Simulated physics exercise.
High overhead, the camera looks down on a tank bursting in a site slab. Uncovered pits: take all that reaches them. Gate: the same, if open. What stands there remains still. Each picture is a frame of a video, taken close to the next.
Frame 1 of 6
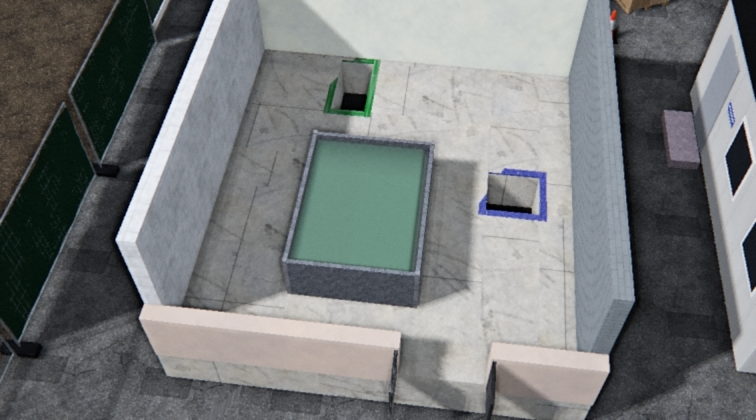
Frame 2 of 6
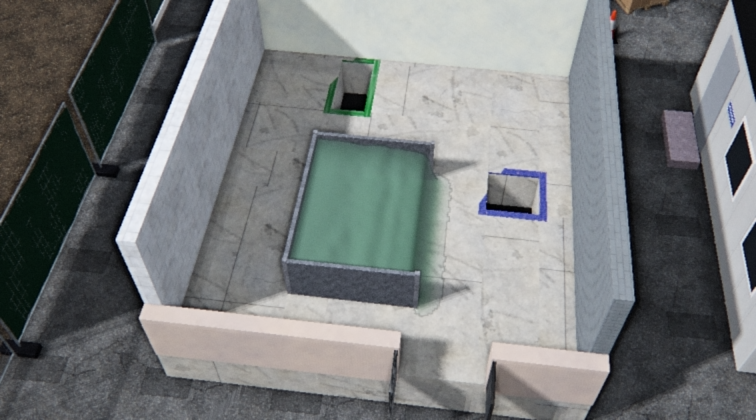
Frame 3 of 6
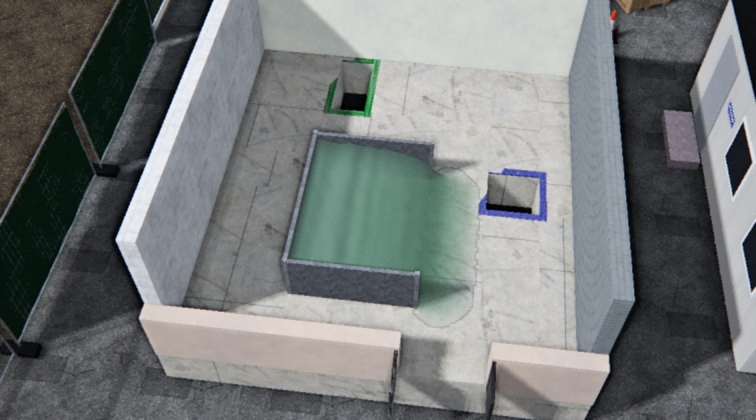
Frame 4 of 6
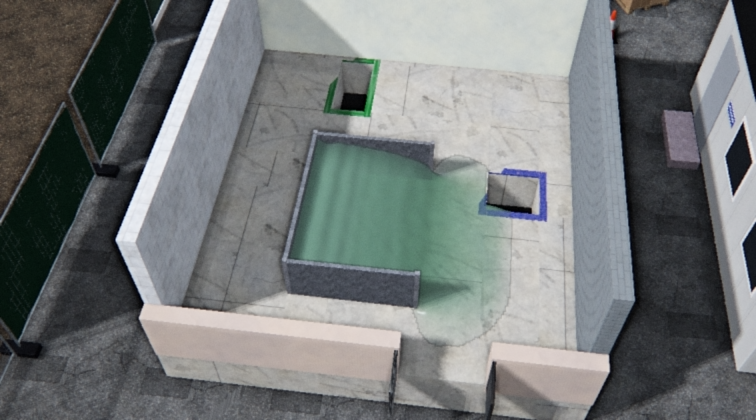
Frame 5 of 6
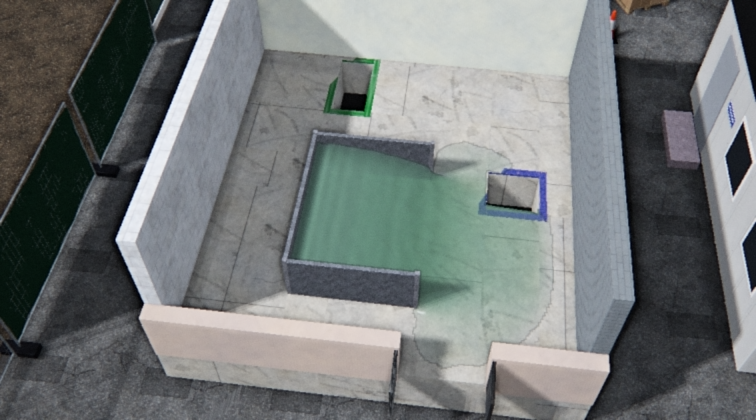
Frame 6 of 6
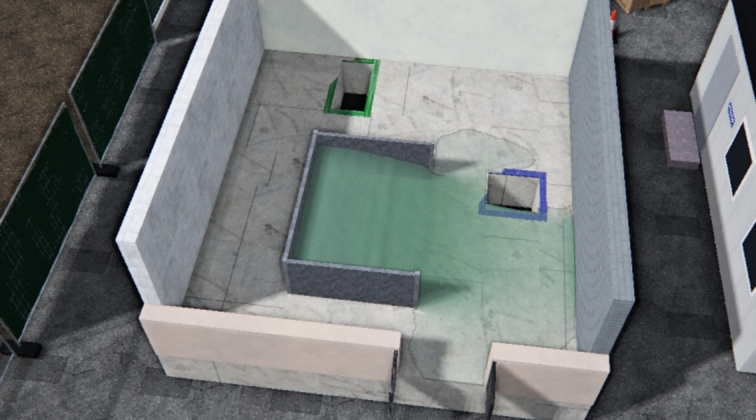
In this clip, seen from high overhead, the right side of a tank of green water opens, and the water pours out across the pale slab, spreading rightward around the blue-edged pit and toward the right wall and front gap.
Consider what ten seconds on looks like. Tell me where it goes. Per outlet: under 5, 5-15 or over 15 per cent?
Per outlet: Gate 5-15 per cent; green pit 5-15 per cent; blue pit over 15 per cent.
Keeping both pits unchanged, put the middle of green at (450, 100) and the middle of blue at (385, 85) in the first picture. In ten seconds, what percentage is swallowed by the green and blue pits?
Green 30 %; blue 6 %.
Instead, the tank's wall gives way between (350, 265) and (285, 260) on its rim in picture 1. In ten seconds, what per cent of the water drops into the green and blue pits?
Green takes 25 in a hundred, blue takes 12 in a hundred.
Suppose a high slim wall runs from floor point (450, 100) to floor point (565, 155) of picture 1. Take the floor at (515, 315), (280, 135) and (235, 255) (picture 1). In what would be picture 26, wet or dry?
The first location is soaked through, the second is not reached, and the third is not reached.
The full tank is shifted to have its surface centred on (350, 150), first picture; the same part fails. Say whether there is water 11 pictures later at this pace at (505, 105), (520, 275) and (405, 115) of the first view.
Looking at all three, I'd call them swamped, swamped, bone dry.
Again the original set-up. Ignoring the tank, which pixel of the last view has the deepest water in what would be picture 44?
Roughly at pixel (236, 339).
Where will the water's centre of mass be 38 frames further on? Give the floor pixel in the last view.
The water's centre sits above (418, 228).
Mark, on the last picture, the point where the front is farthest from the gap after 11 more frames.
Roughly at (563, 82).
A moment on, water covers 35 % of the floor; the gate 0 %, the green pit 0 %, the blue pit 9 %.
Next, water covers 35 % of the floor; the gate 1 %, the green pit 0 %, the blue pit 16 %.
Then, water covers 55 % of the floor; the gate 4 %, the green pit 0 %, the blue pit 26 %.
Later, water covers 85 % of the floor; the gate 8 %, the green pit 3 %, the blue pit 36 %.
In the end, water covers 100 % of the floor; the gate 12 %, the green pit 8 %, the blue pit 43 %.
